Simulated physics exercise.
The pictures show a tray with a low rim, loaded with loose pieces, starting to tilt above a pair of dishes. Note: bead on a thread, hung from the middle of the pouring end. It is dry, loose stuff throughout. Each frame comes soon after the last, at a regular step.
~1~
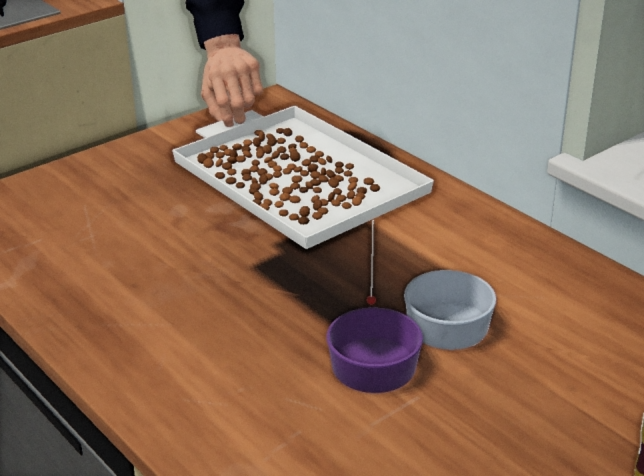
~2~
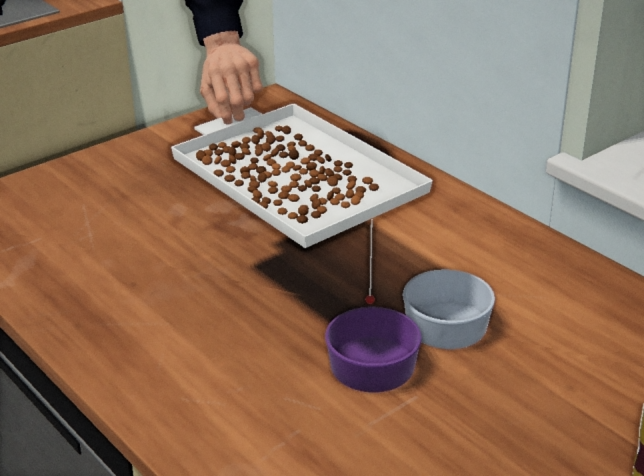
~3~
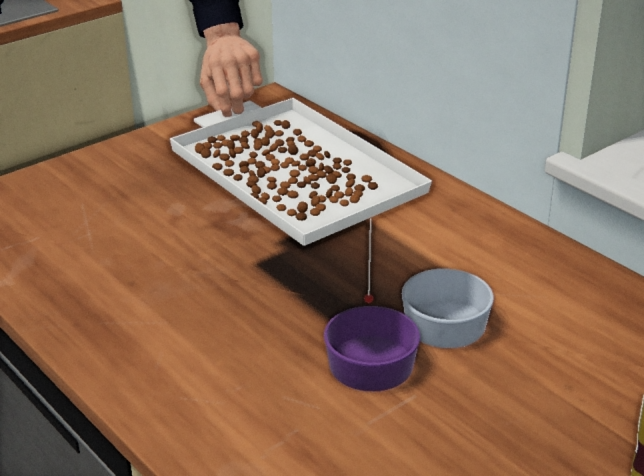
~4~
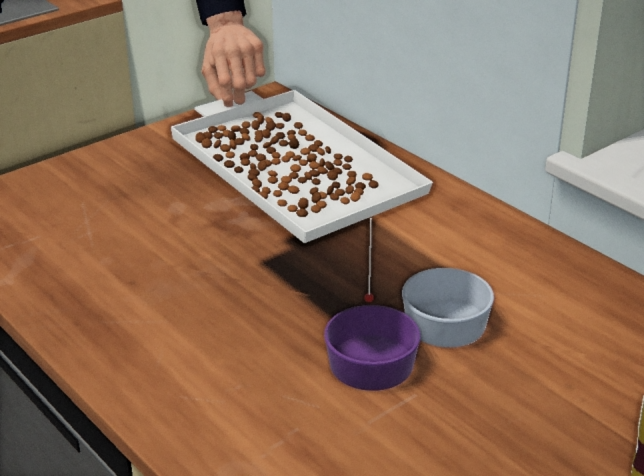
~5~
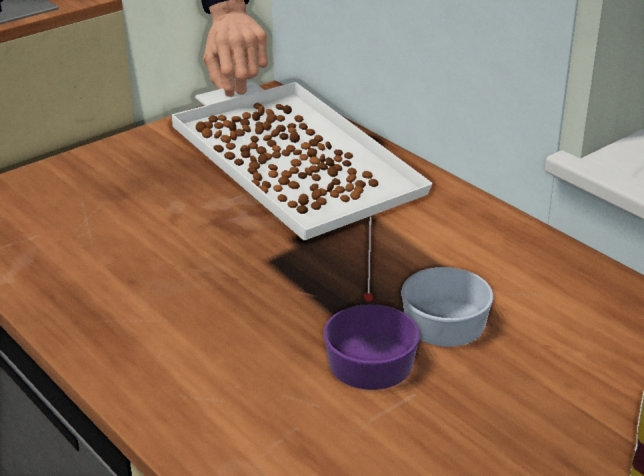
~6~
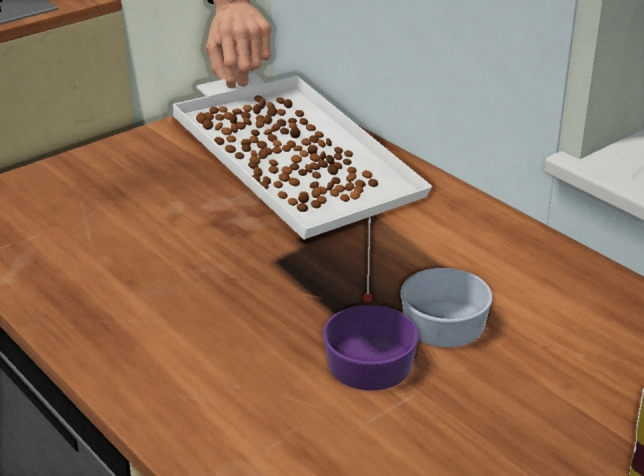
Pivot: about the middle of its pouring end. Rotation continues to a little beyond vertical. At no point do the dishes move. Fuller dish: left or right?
Right.
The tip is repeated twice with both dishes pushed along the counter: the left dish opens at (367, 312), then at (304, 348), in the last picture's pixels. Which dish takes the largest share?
One: The dish on the right. Two: Right.
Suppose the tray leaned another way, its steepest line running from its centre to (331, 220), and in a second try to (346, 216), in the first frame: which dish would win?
Results - the dish on the left side first, the dish on the left side second.
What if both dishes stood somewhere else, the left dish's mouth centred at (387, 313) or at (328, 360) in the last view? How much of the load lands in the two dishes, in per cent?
It would be roughly 70 per cent for the first and roughly 30 per cent for the second.
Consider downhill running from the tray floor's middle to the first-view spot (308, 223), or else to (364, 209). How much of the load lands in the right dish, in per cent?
The first try would leave around 0 per cent there, the second around 30 per cent.
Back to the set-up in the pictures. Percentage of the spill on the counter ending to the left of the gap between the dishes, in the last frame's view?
70 in a hundred, roughly.
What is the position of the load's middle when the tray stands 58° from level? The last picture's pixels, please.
Around (380, 171).
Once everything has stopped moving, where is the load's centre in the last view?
Somewhere close to (434, 313) in the last picture.
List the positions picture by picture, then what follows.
Corners of the pouring end at (306, 236) and (431, 180), level; middle of the load at (287, 171), bits of dog kibble; left dish at (406, 370); right dish at (481, 328); bead on its thread at (371, 300), in the first frame.
Corners of the pouring end at (305, 235) and (430, 180), level; middle of the load at (286, 170), in the second frame.
Corners of the pouring end at (305, 233) and (429, 181), tipped barely, lowest at the right corner; middle of the load at (285, 165), in the third frame.
Corners of the pouring end at (306, 230) and (430, 182), tipped a little, lowest at the right corner; middle of the load at (286, 159), in the fourth frame.
Corners of the pouring end at (306, 228) and (430, 183), tipped a little, lowest at the right corner; middle of the load at (286, 153), in the fifth frame.
Corners of the pouring end at (307, 227) and (429, 186), tipped a little, lowest at the right corner; middle of the load at (287, 148); left dish at (402, 368); right dish at (477, 326), in the sixth frame.
Soon, tray tipped steeply; nearly all on the tray; a stray few in the air.
A while on, tray tipped right over; about a quarter on the tray; a stray few in the left dish; about half in the right dish; a stray few outside both; a small part in the air.
Towards the end, tray tipped past a quarter turn; a small part in the left dish; most in the right dish; a small part outside both.
Finally, tray tipped past a quarter turn; a small part in the left dish; most in the right dish; a small part outside both.
